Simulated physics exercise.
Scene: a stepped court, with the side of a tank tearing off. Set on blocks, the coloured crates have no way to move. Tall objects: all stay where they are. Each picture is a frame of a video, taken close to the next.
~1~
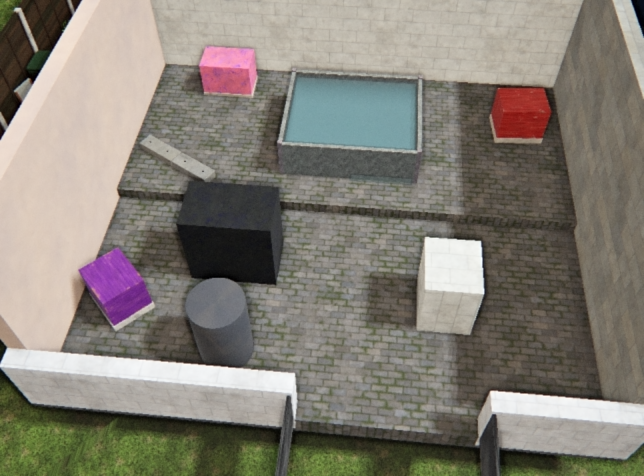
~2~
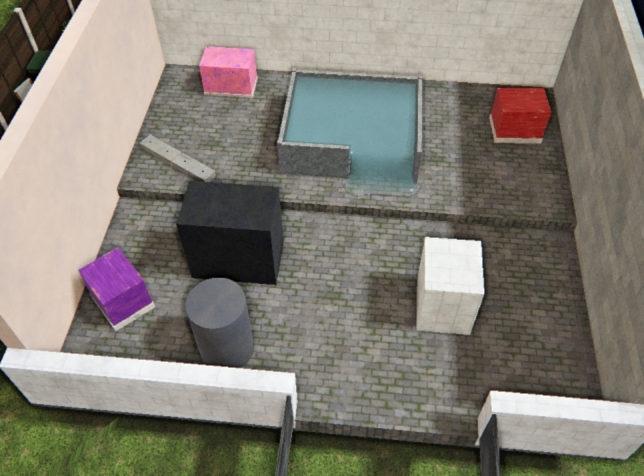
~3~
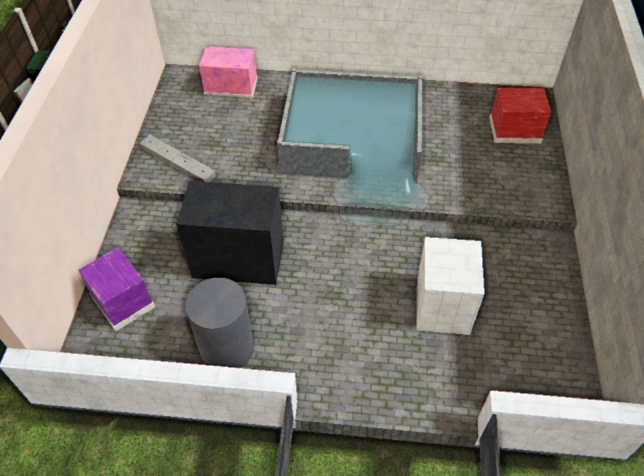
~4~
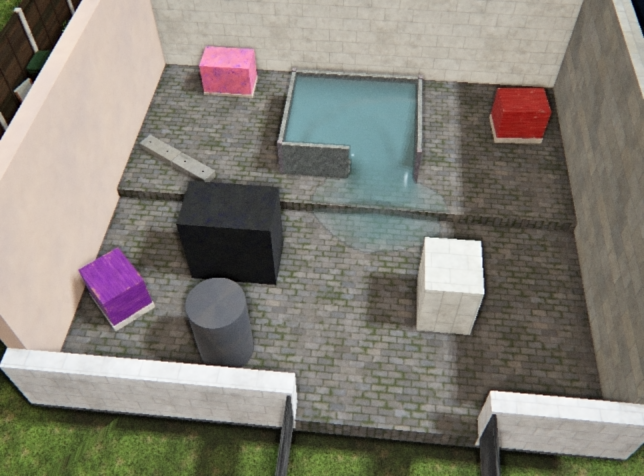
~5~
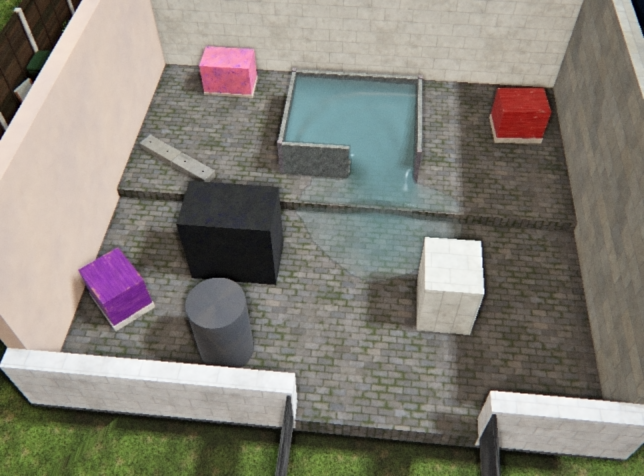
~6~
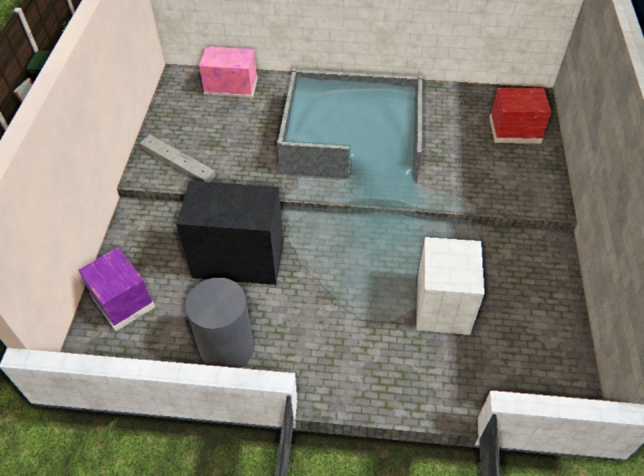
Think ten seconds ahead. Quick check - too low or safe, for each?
Purple crate safe; red crate safe; pink crate safe.
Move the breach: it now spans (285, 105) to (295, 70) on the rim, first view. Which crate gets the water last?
My answer: The red one.
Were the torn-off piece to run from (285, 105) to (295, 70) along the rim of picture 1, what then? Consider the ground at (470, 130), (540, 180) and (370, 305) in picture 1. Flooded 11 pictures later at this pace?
So it's nothing at the first, nothing at the second and nothing at the third.
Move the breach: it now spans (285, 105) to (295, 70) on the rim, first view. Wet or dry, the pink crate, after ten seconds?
I'd say the pink crate gets flooded.
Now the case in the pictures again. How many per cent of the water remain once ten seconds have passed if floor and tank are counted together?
Roughly 52 out of every hundred parts.
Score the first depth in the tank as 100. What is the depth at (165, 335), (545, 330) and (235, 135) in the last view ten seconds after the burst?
Going place by place: 6 %, 10 % and 0 %.
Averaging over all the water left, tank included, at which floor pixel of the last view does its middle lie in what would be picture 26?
My pick is pixel (379, 221).
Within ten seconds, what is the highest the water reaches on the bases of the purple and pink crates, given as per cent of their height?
About 60 % and 0 %.
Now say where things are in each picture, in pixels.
The first picture shows still water in the tank at (353, 113).
In the second picture, the front is at (414, 189), out from the gap at (381, 168).
In the third picture, water pours out at (381, 170) and has run to (348, 216).
In the fourth picture, water pours out at (381, 170) and has run to (358, 245).
In the fifth picture, water pours out at (381, 170) and has run to (360, 273).
In the sixth picture, water pours out at (381, 170) and has run to (388, 316).
A moment on, water covers 25 % of the floor; the purple crate not reached, the red crate not reached, the pink crate not reached.
Next, water covers 30 % of the floor; the purple crate not reached, the red crate not reached, the pink crate not reached.
Then, water covers 40 % of the floor; the purple crate water round its plinth, the red crate not reached, the pink crate not reached.
Later, water covers 45 % of the floor; the purple crate water round its plinth, the red crate not reached, the pink crate not reached.
In the end, water covers 50 % of the floor; the purple crate stayed above the water, the red crate stayed above the water, the pink crate stayed above the water.
